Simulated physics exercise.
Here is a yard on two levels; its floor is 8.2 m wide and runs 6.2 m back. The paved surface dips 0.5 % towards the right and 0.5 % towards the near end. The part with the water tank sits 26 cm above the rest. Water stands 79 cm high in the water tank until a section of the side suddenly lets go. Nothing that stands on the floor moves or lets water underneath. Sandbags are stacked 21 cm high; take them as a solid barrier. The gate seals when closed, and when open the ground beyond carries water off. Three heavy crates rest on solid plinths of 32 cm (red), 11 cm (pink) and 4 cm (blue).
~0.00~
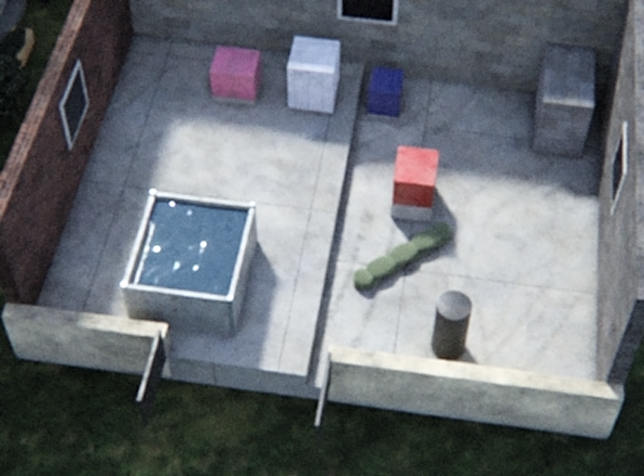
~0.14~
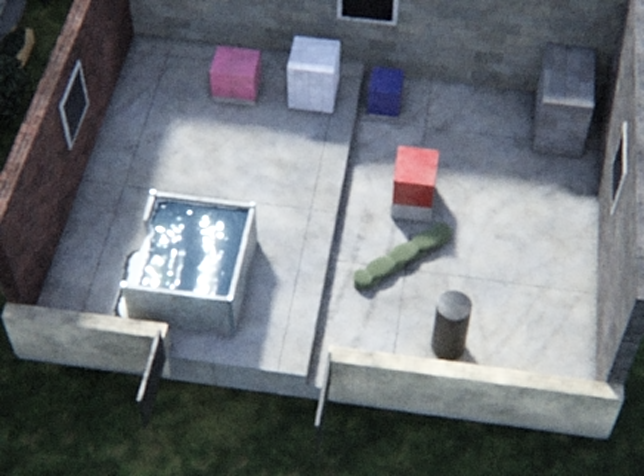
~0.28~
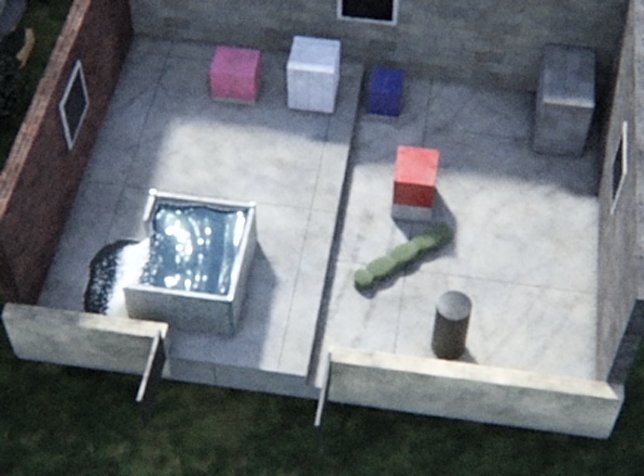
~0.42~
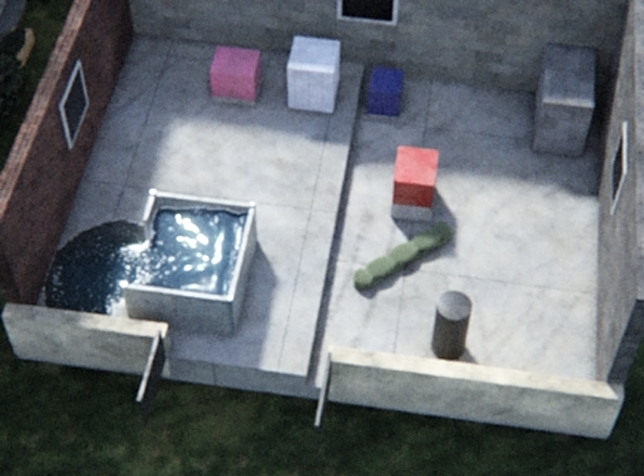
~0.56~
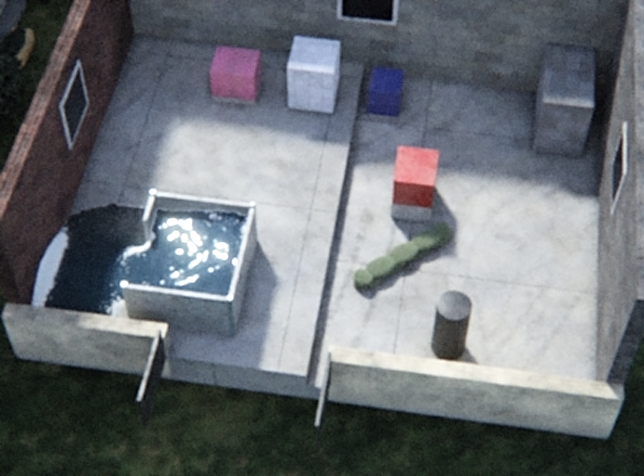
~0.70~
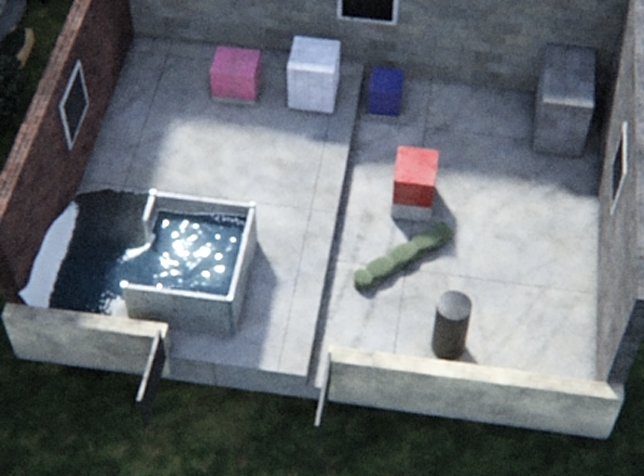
Water in the pale square tank at the left of a walled, two-level paved yard, seen from high above by a camera that stays still, churns and glitters, then pours out through the tank's left side. Pink, white and blue boxes line the back, with a grey block, red-topped box, green sandbag row and grey cylinder on the right. The dark water spreads over the paving to the brick wall and front wall.
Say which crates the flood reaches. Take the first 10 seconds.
The red crate escapes dry; the pink crate is soaked; the blue crate is wetted.
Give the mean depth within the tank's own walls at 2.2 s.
Some 26 cm.
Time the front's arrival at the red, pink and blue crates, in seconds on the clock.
Arrival: Red 4.5 s, pink 2.2 s, blue 3.8 s.
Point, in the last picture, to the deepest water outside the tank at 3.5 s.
Around (193, 51).
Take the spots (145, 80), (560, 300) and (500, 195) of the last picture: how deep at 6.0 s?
In that order: 12, 0 and 2 cm.
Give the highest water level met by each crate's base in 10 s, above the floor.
Peaks in cm: Red 7, pink 18, blue 11.
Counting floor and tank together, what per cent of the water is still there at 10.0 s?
About 90 per cent.
After 1.4 s water covers 10 % of the floor and is deepest (56 cm) near (31, 323); red plinth not reached, pink plinth not reached, blue plinth not reached.
After 2.2 s water covers 20 % of the floor and is deepest (35 cm) near (31, 323); red plinth not reached, pink plinth not reached, blue plinth not reached.
After 3.5 s water covers 35 % of the floor and is deepest (24 cm) near (193, 51); red plinth not reached, pink plinth reached, blue plinth not reached.
After 6.0 s water covers 55 % of the floor and is deepest (14 cm) near (291, 77); red plinth reached, pink plinth reached, blue plinth reached.
After 10.0 s water covers 80 % of the floor and is deepest (8 cm) near (380, 259); highest at the red plinth 7 cm, highest at the pink plinth 18 cm, highest at the blue plinth 11 cm.
